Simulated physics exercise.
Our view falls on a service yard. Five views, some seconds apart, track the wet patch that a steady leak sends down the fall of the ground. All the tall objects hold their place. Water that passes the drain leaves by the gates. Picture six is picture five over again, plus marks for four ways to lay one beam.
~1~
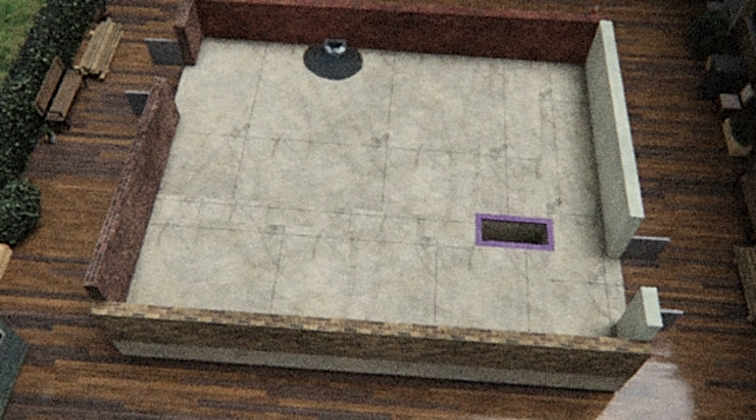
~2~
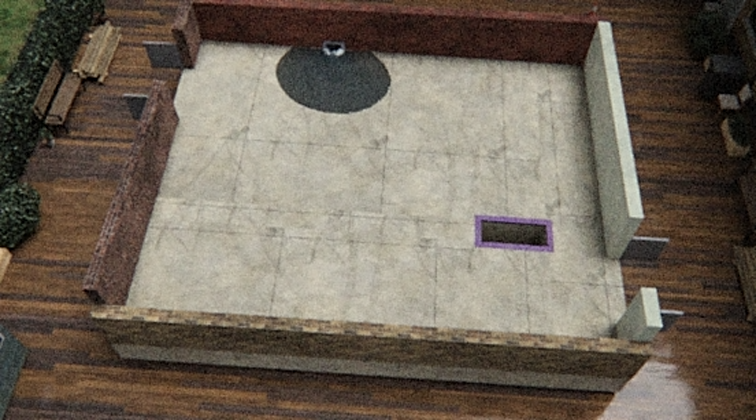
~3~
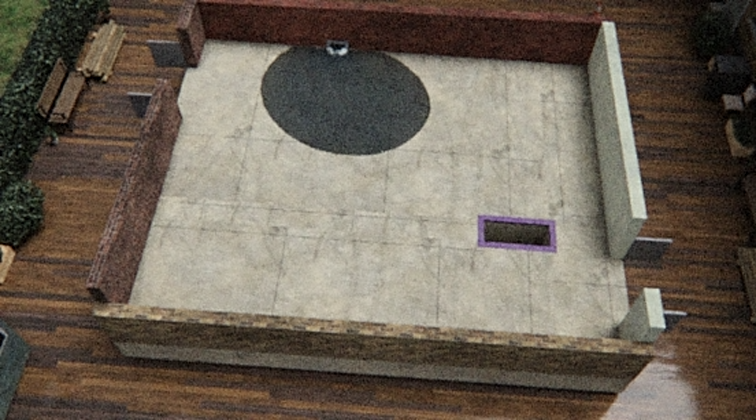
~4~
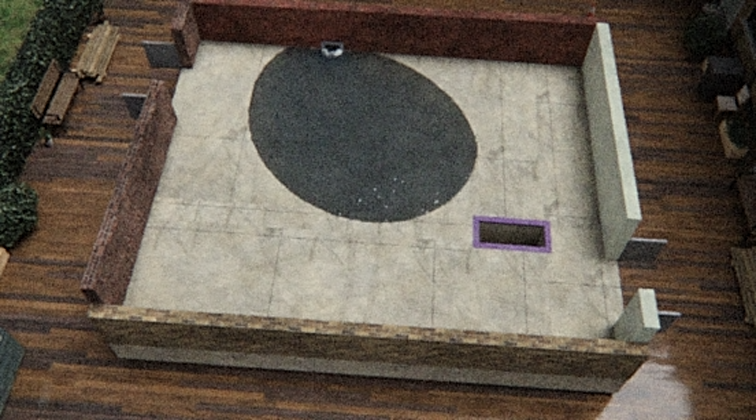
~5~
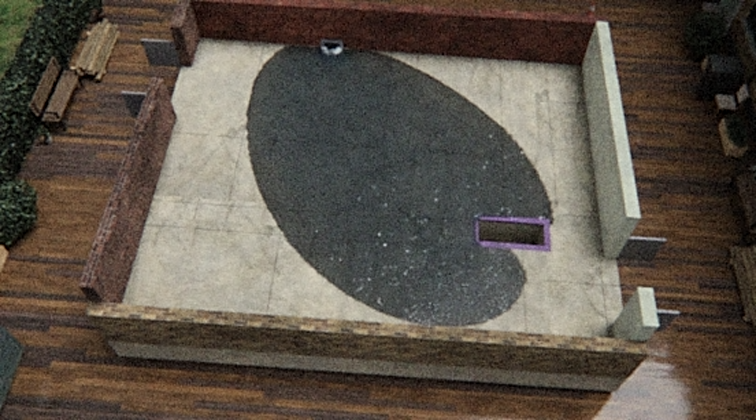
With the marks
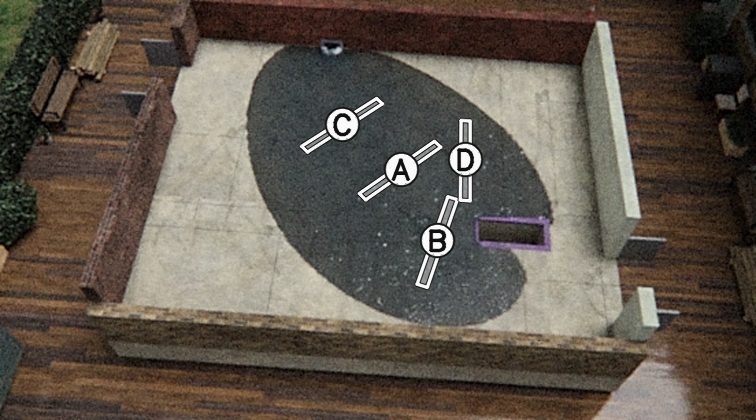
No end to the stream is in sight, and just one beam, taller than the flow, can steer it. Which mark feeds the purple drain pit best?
The answer is position B.
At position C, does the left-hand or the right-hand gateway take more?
The right gate.
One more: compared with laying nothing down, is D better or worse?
Position D is worse.
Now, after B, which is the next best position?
The answer is C.
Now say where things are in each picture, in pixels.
The first picture shows outfall at (336, 43); purple drain pit at (514, 232); open gate at (612, 289); open gate at (188, 91); front seen at (332, 76), 2 % of the ground wet; purple drain pit still dry.
The second picture shows front seen at (368, 105), 6 % of the ground wet; purple drain pit still dry.
The third picture shows front seen at (355, 153), 14 % of the ground wet; purple drain pit still dry.
The fourth picture shows front seen at (434, 206), 26 % of the ground wet; purple drain pit still dry.
The fifth picture shows front seen at (507, 302), 44 % of the ground wet; purple drain pit taking water.
On the marked copy, A from (362, 196) to (437, 144); B from (422, 285) to (452, 198); C from (304, 149) to (379, 101); D from (465, 200) to (465, 120).
If A is chosen, about 9 % of the stream goes into the purple drain pit, about 90 % out by the gates.
If B is chosen, about 21 % of the stream goes into the purple drain pit, about 78 % out by the gates.
If C is chosen, about 15 % of the stream goes into the purple drain pit, about 84 % out by the gates.
If D is chosen, about 11 % of the stream goes into the purple drain pit, about 89 % out by the gates.
